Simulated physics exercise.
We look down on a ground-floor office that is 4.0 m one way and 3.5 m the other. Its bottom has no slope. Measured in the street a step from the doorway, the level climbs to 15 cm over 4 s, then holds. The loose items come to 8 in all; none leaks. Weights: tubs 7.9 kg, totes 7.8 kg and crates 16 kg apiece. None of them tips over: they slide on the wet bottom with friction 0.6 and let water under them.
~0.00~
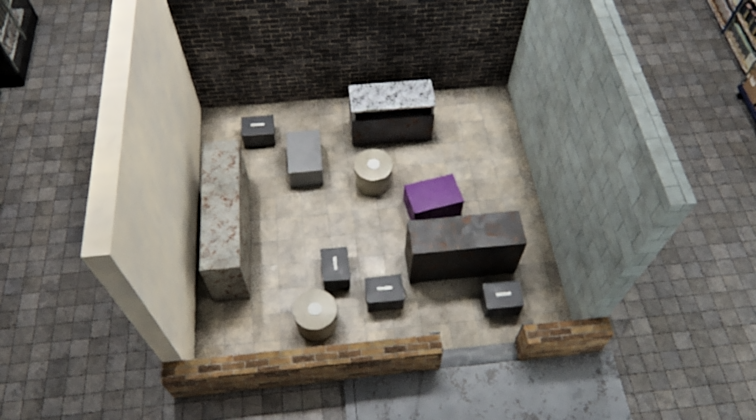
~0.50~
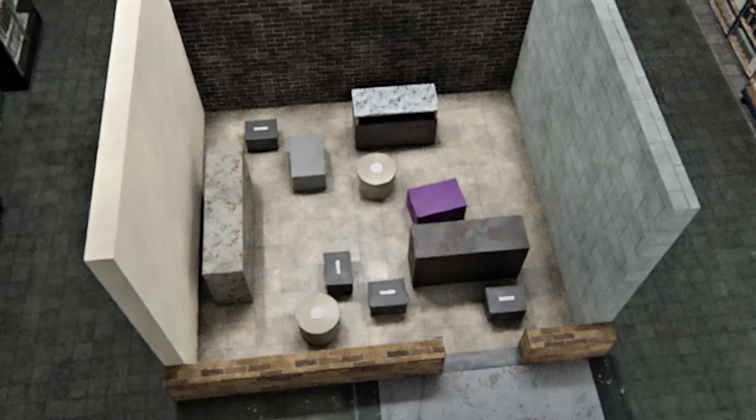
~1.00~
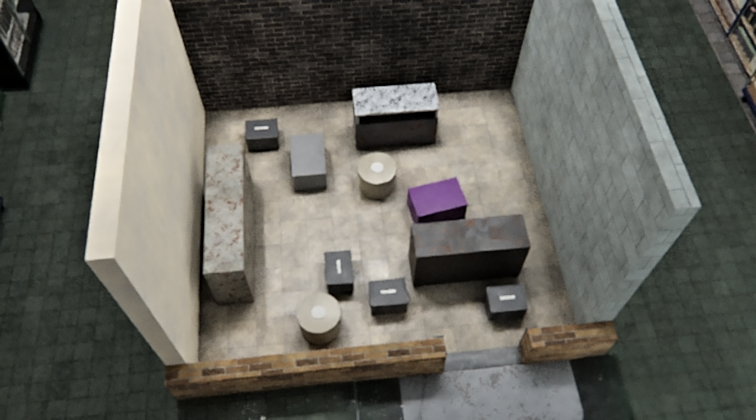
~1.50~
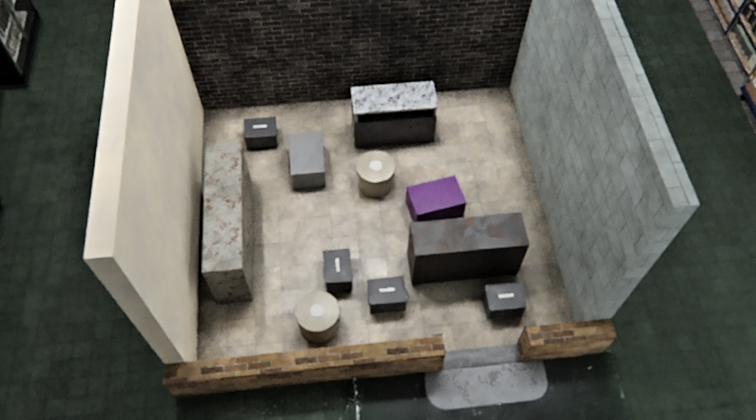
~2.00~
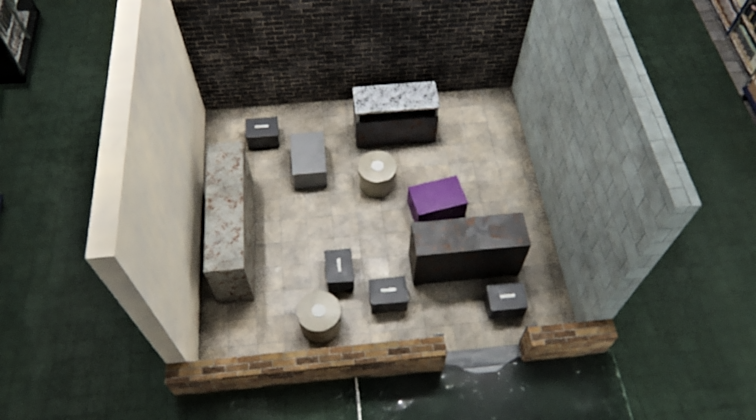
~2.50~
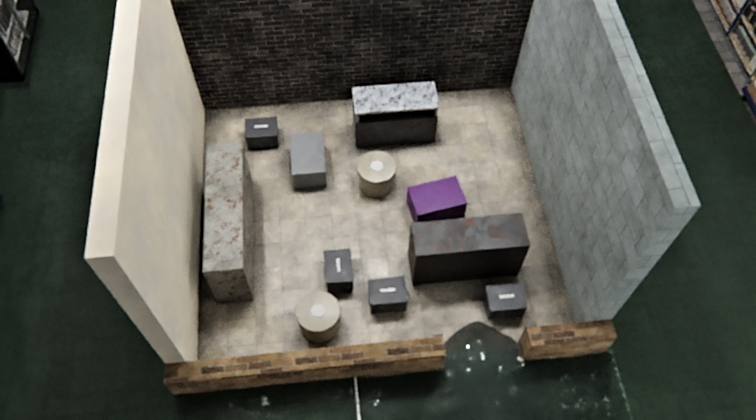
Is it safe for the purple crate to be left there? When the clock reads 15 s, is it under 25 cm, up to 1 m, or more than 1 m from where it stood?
Result: Little change.
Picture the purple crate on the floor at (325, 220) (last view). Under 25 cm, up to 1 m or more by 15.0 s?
Short answer, it keeps close to its start.
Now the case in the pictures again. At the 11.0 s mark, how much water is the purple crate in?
Roughly 2 cm deep.
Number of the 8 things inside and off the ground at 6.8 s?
0 of them.
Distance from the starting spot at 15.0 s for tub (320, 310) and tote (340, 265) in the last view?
The first is 40 cm from its start, the second 80 cm.
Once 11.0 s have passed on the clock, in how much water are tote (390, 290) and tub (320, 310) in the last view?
Close to 9 and 9 centimetres.
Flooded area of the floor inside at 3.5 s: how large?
Wet: Near 1.0 m2.
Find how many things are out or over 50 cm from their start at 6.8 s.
I make it 1.
After 3.5 s the purple crate is near (437, 195), 0.0 m from its start, aground; 0 afloat.
After 6.8 s the purple crate is near (437, 195), 0.0 m from its start, aground; 0 afloat.
After 11.0 s the purple crate is near (437, 195), 0.0 m from its start, aground; 2 afloat.
After 15.0 s the purple crate is near (437, 195), 0.0 m from its start, aground; 4 afloat.
